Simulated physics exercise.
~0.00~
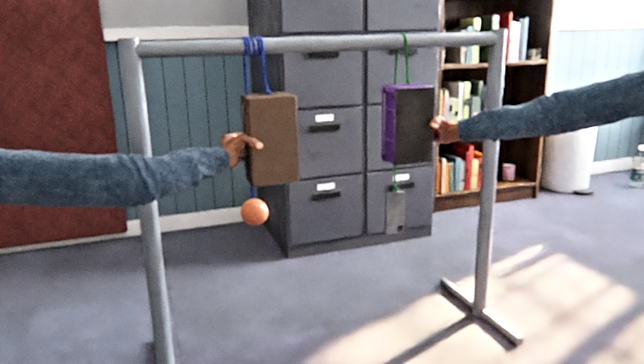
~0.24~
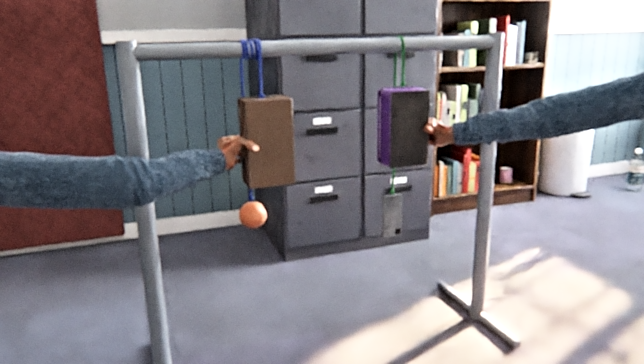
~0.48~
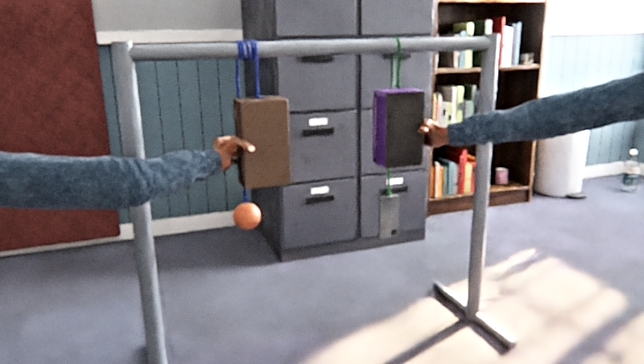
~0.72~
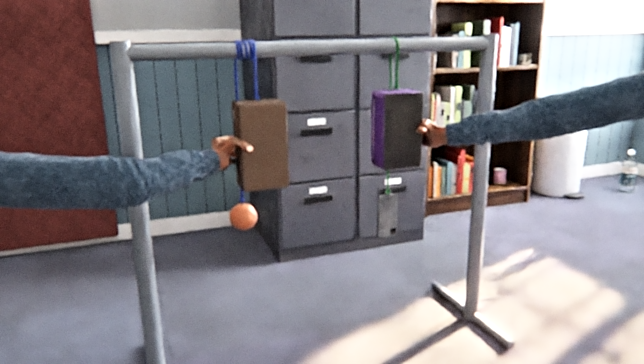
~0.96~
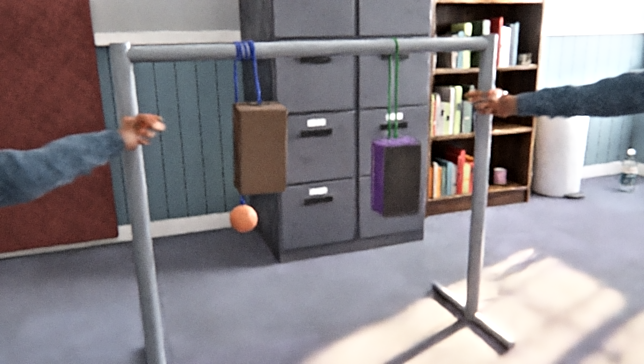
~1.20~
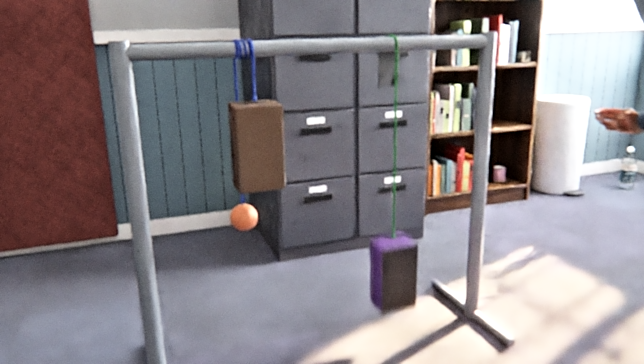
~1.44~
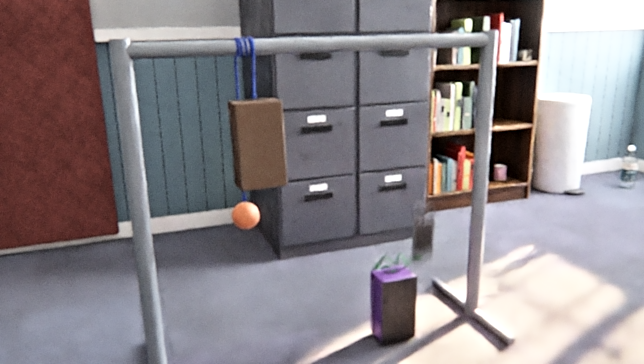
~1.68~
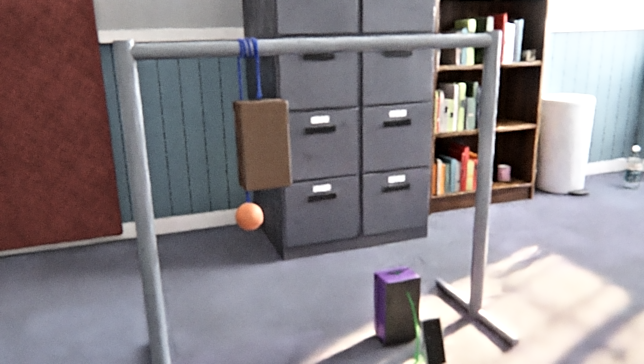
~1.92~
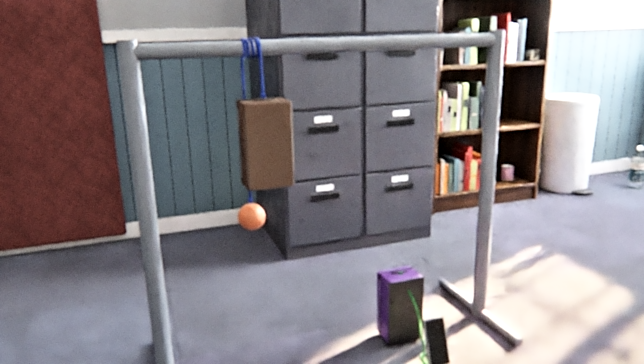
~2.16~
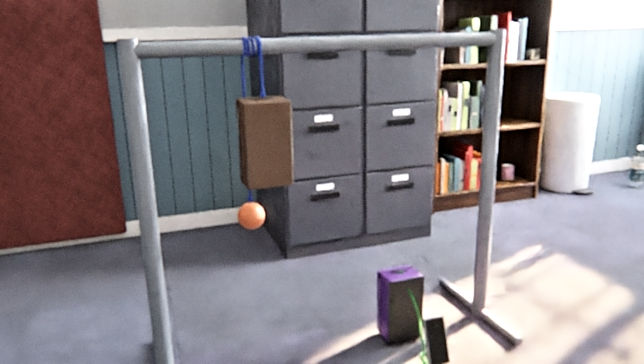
At the start, two hands steady a brown case hanging by a blue cord on the left and a purple and dark case hanging by a green cord on the right, with an orange ball below the first and a small grey phone-like slab below the second. The hands let go and draw away. The right case drops as the slab rises toward the bar. The case reaches the floor, and the slab comes over and falls with the cord. Finally, both lie on the floor while the left case and ball still hang.
